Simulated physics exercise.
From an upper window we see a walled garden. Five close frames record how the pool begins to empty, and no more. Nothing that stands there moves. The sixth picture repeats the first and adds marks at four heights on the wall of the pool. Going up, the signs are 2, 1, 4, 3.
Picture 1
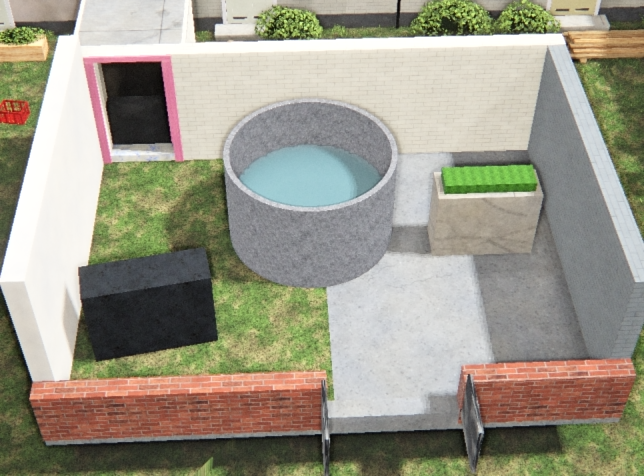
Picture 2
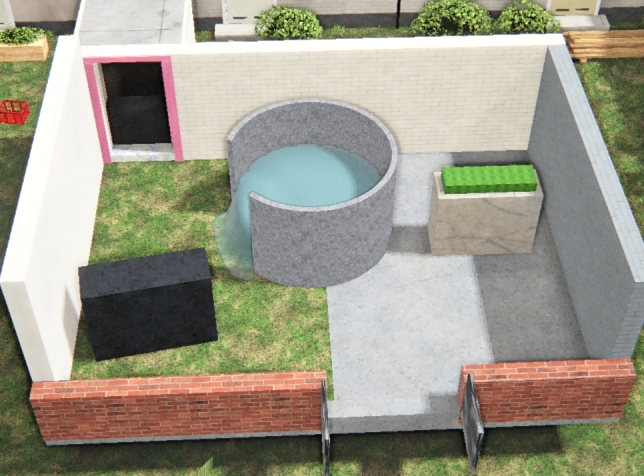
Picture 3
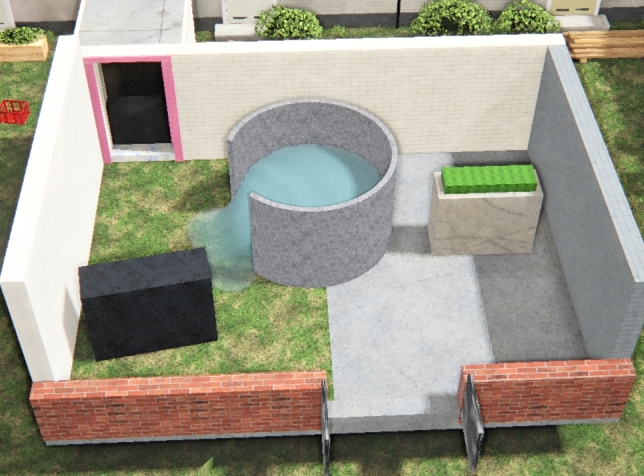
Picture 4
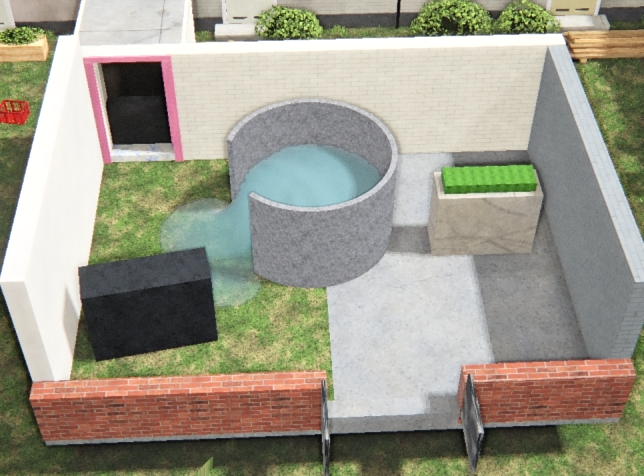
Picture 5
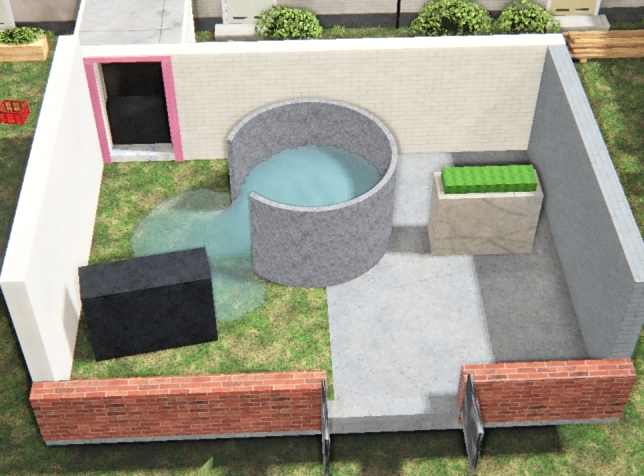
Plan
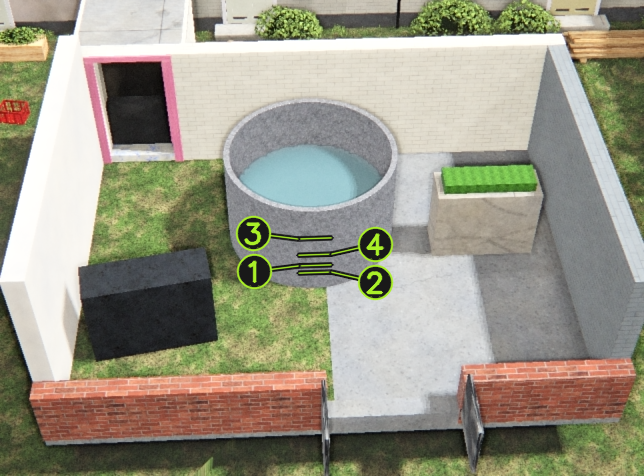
A walled garden of grass and grey paving is seen from a high window, with a pink-framed doorway at the back left and an open gate in the low red brick wall in front. A round grey stone pool stands in the middle, between a black block on the left and a pale planter topped with green. The pool's left side opens and water pours out, spreading leftward across the grass and behind the black block, while the camera stays still.
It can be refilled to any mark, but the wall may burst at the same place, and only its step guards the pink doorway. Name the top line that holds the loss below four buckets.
I would pick level 1.
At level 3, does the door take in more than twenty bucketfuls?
Yes, it does.
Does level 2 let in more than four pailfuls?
No, not at all.
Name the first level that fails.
The answer is 4.
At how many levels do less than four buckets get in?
Two of them.
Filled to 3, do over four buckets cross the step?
Yes, that goes wrong.
In lime, 1 at (314, 265); 2 at (314, 272); 3 at (314, 238); 4 at (314, 254); from the bottom up 2, 1, 4, 3.
Choosing 1, a splash gets over, under a bucket.
Choosing 2, nothing gets over.
Choosing 3, dozens of bucketfuls pour in.
Choosing 4, about 10 bucketfuls get in.
